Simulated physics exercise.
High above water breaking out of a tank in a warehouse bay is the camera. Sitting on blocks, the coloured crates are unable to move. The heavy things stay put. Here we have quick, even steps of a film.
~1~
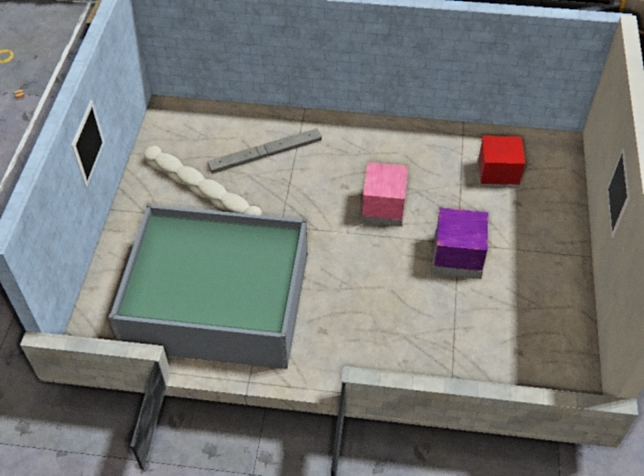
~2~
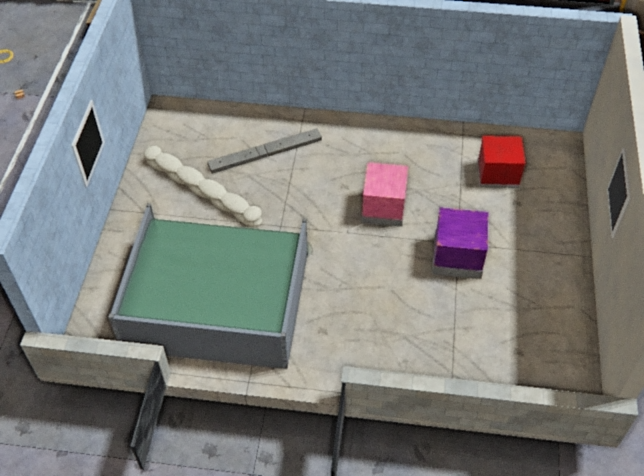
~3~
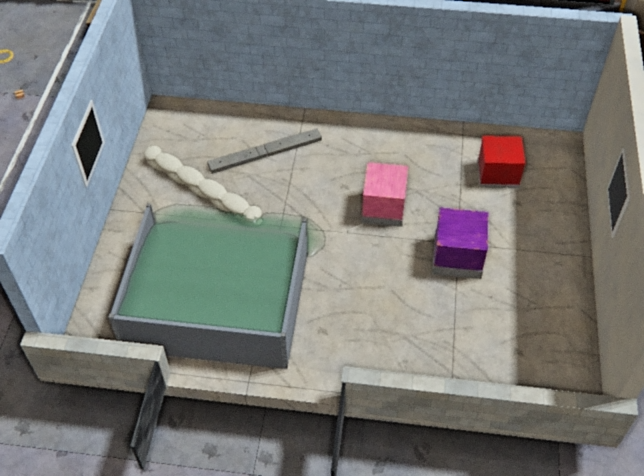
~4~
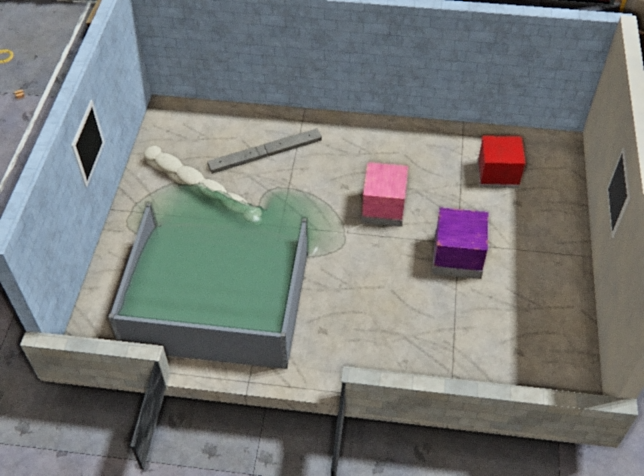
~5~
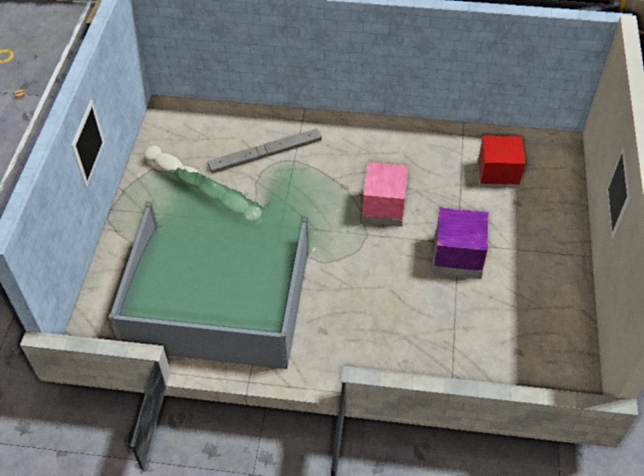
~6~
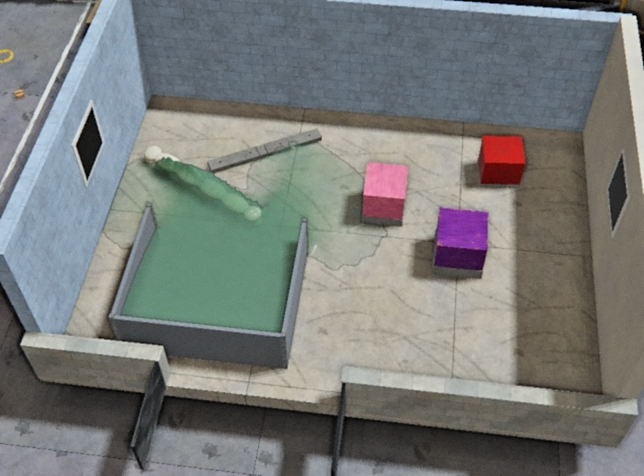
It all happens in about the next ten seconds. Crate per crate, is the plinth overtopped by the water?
Purple crate - not overtopped, red crate - overtopped, pink crate - overtopped.
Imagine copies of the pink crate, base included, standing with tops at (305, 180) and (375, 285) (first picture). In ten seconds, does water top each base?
Going in order, the first crate gets reached while the second remains untouched.
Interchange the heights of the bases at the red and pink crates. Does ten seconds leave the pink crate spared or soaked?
Well, the pink crate is inundated then.
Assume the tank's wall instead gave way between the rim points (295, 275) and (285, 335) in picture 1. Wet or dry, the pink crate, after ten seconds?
As it turns out, pink crate is left untouched.
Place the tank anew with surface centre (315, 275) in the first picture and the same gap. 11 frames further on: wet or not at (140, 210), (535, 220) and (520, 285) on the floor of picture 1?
First drenched; next drenched; last unwetted.
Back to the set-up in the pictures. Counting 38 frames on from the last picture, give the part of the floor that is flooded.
My best guess is some 90 %.
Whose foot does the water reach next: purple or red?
That's the purple-painted one.
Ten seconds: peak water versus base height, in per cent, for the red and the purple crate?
Peak levels: Approx. 300 % then 70 %.
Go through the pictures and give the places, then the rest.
The first picture shows still water in the open tank at (213, 270).
In the second picture, water pours out on the open tank's far side and has run to a hidden place.
In the third picture, water pours out on the open tank's far side and has run to a hidden place.
In the fourth picture, the front is at (139, 208), out from the gap on the open tank's far side.
In the fifth picture, water pours out on the open tank's far side and has run to (137, 184).
In the sixth picture, the front is at (312, 145), out from the gap on the open tank's far side.
A moment on, water covers 35 % of the floor; the purple crate water round its plinth, the red crate not reached, the pink crate water round its plinth.
Next, water covers 50 % of the floor; the purple crate water round its plinth, the red crate not reached, the pink crate water round its plinth.
Then, water covers 60 % of the floor; the purple crate water round its plinth, the red crate water round its plinth, the pink crate water round its plinth.
Later, water covers 90 % of the floor; the purple crate water round its plinth, the red crate water round its plinth, the pink crate water round its plinth.
In the end, water covers 95 % of the floor; the purple crate stayed above the water, the red crate was topped, the pink crate was topped.
